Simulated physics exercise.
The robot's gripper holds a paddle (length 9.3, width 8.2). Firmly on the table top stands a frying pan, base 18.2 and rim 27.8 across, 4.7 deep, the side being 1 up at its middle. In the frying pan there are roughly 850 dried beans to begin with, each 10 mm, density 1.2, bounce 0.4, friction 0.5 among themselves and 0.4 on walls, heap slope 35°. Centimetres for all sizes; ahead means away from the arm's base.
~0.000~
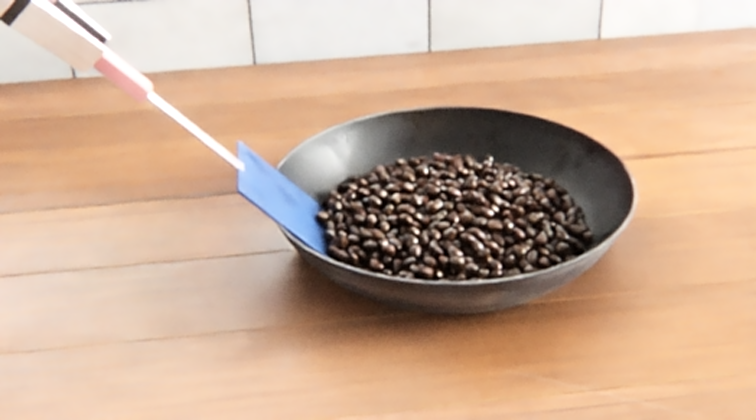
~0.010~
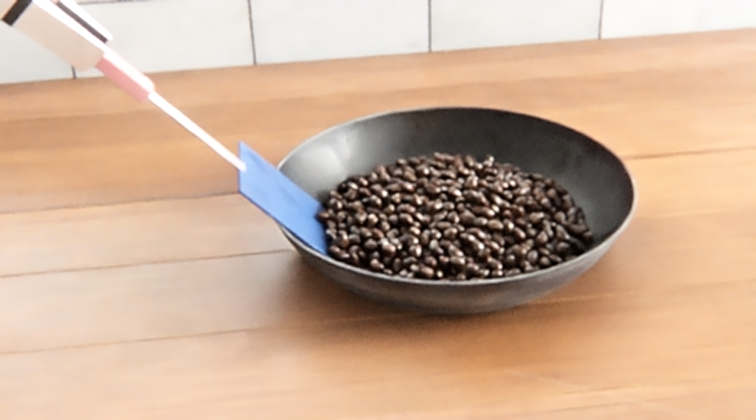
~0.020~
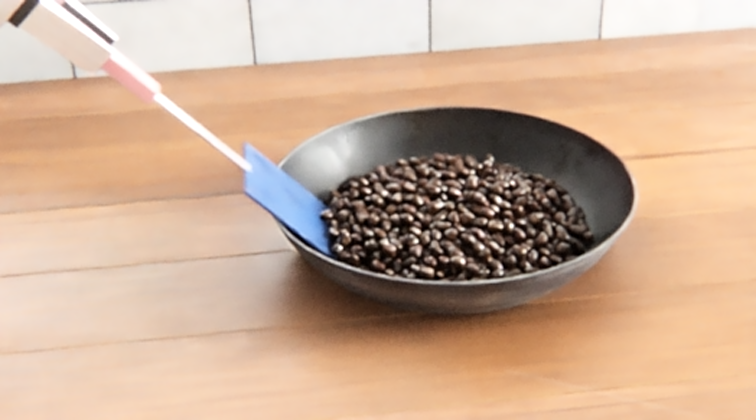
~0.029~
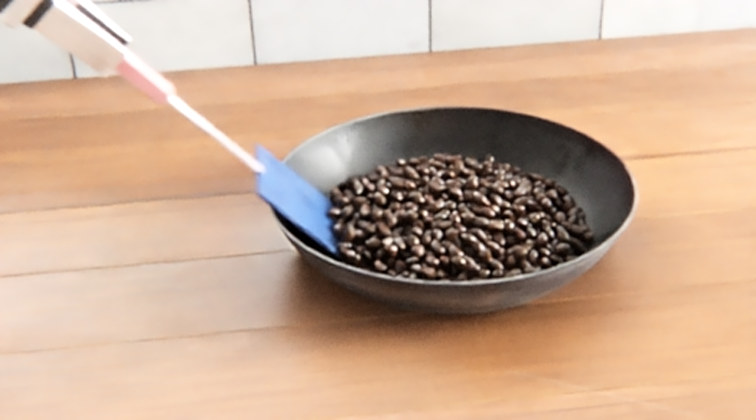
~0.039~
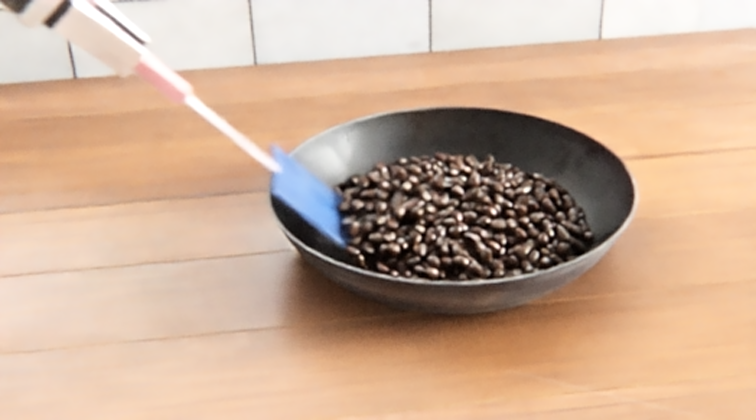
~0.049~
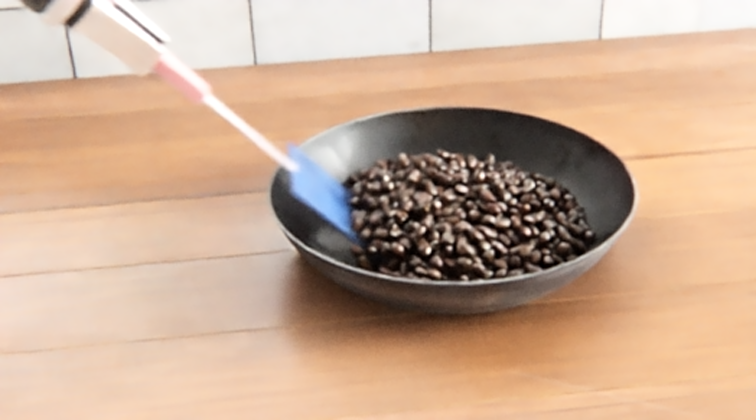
Blue paddle held by a robot gripper slowly pushing rightward into a heap of dark beans in a black frying pan.
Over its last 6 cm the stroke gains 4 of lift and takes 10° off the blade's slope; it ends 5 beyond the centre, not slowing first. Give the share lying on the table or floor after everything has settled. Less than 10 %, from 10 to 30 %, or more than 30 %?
From 10 to 30 %.
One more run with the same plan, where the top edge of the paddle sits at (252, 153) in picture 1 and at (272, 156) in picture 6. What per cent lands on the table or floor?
Near 0 in a hundred.
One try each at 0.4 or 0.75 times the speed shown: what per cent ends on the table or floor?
Some 0 and 10 per cent.
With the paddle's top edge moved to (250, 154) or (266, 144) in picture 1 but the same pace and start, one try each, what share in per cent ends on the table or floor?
Some 15 and 15 per cent.
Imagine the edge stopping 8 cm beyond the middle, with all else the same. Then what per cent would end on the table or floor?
Then around 20 per cent.
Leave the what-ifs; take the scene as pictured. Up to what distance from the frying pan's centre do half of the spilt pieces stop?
That distance comes to about 38 cm.
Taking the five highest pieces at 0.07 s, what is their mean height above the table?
Height: Approx. 6 cm.
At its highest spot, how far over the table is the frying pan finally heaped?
Top of the heap: Roughly 5.0 cm above the table top.
After 0.07 s, sloping 47°, highest piece 6 above the table; 846 in the frying pan.
After 0.10 s, sloping 44°, highest piece 8 above the table; 846 in the frying pan.
After 0.31 s, sloping 37°, highest piece 7 above the table; 716 in the frying pan, 111 on the table or floor, 19 on the blade or in flight.
After 1.36 s, sloping 37°, highest piece 5 above the table; 716 in the frying pan, 130 on the table or floor.
At rest, 716 in the frying pan, 130 on the table or floor. That is 15 % on the table or floor.
